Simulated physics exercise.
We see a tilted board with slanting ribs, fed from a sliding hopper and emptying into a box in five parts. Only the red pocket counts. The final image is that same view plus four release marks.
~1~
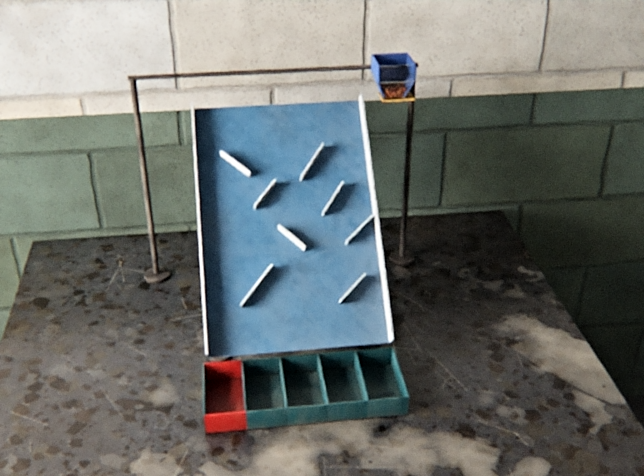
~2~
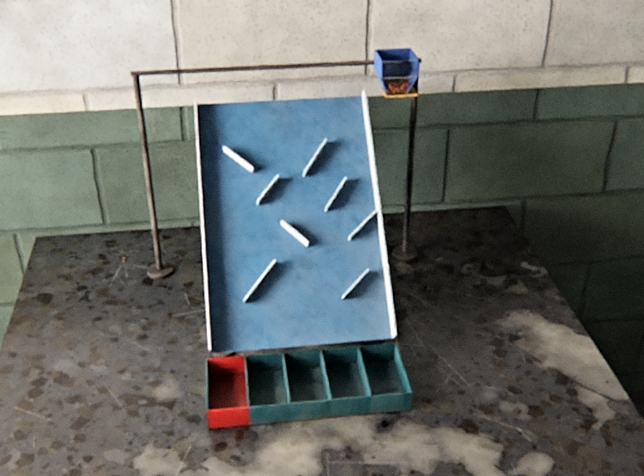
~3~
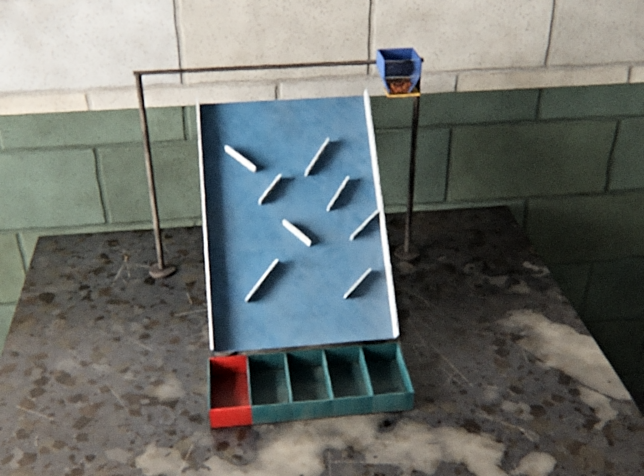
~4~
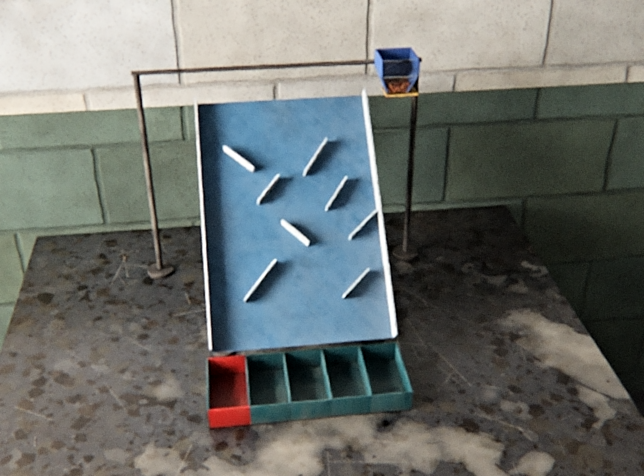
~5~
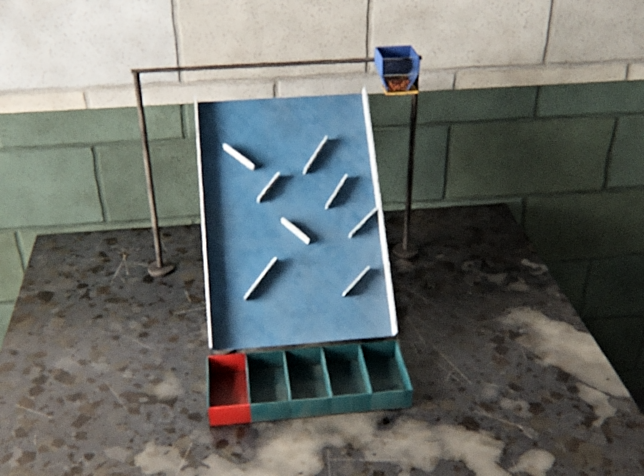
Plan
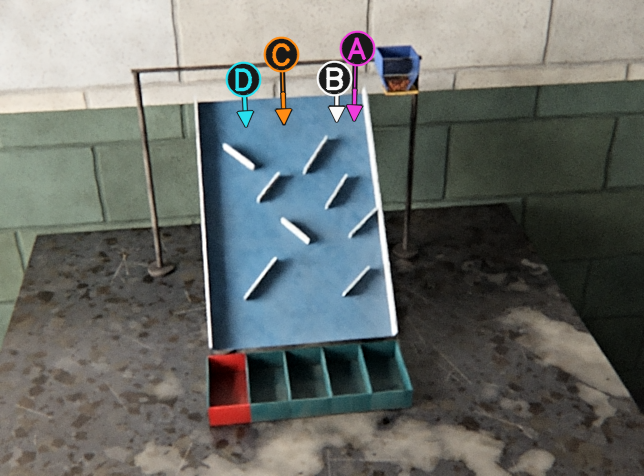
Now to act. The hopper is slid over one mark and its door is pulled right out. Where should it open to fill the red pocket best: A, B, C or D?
Go for D.
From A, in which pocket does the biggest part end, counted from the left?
The third.
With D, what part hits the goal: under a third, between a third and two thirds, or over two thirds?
Over two thirds.
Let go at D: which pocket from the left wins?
It is the first one.
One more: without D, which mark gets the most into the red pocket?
C.
On the marked copy, mark A meets the board at (354, 115); mark B meets the board at (336, 116); mark C meets the board at (283, 118); mark D meets the board at (245, 121).
Choosing A, none at all in the red pocket, the bulk in other pockets, a small share held on the board, a small share outside the box.
Choosing B, only a few in the red pocket, the bulk in other pockets, a small share held on the board, only a few outside the box.
Choosing C, close to a quarter in the red pocket, close to two thirds in other pockets, a small share outside the box.
Choosing D, close to two thirds in the red pocket, a small share in other pockets, a small share held on the board, a small share outside the box.
